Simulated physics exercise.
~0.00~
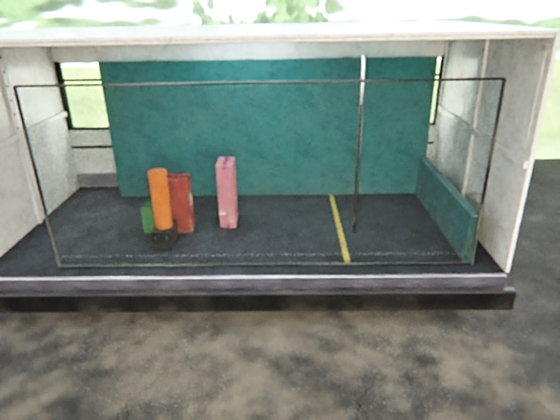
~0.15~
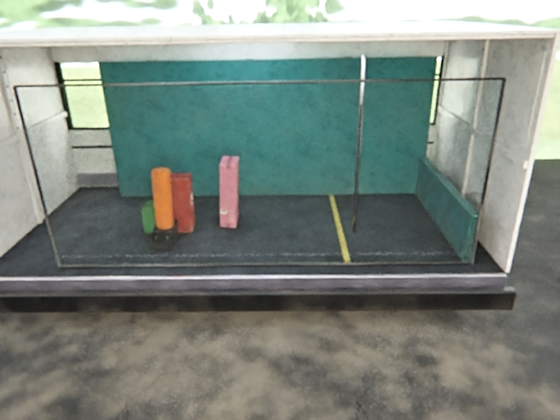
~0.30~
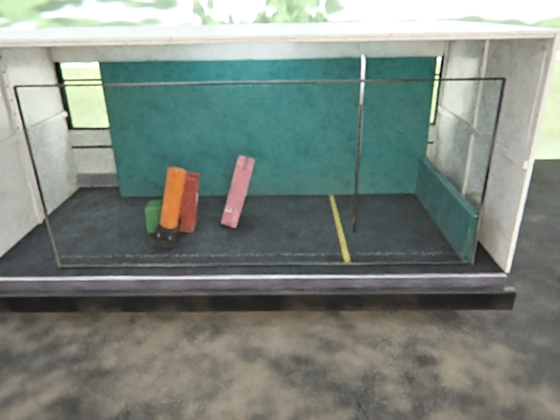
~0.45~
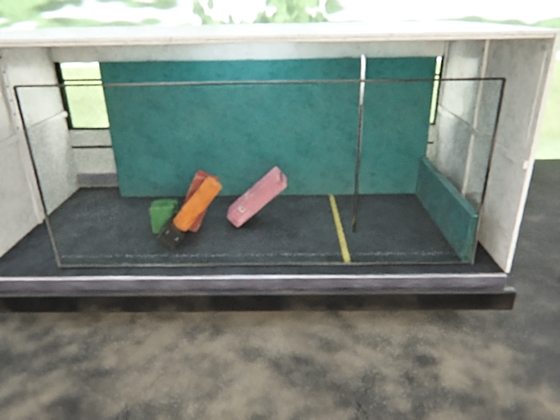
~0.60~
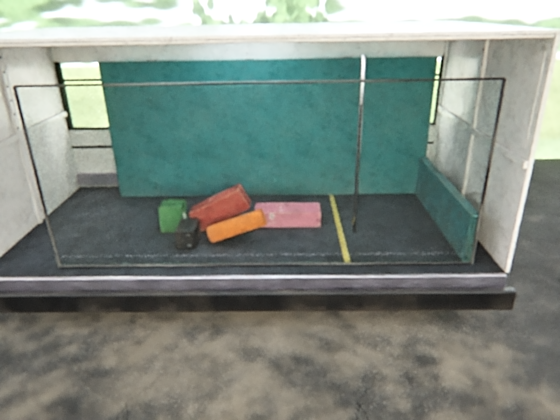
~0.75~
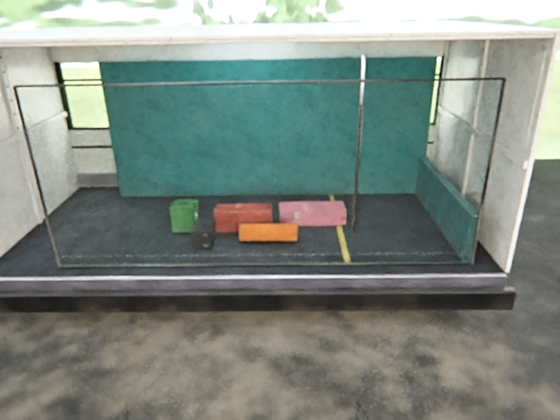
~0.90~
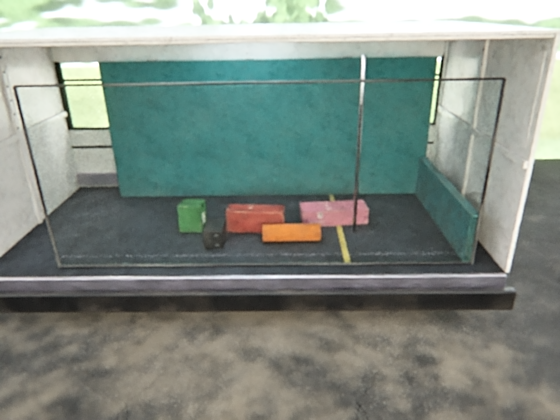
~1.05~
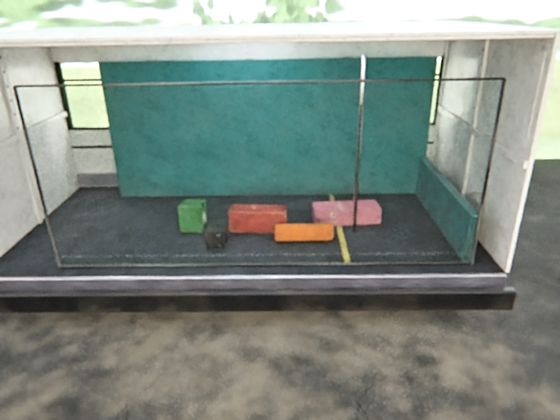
A pink tall box, a red one and an orange roll tipped over to the right and slid across the dark floor, while a green pack and a small black box slid less; only the pink one ended up across the yellow line.
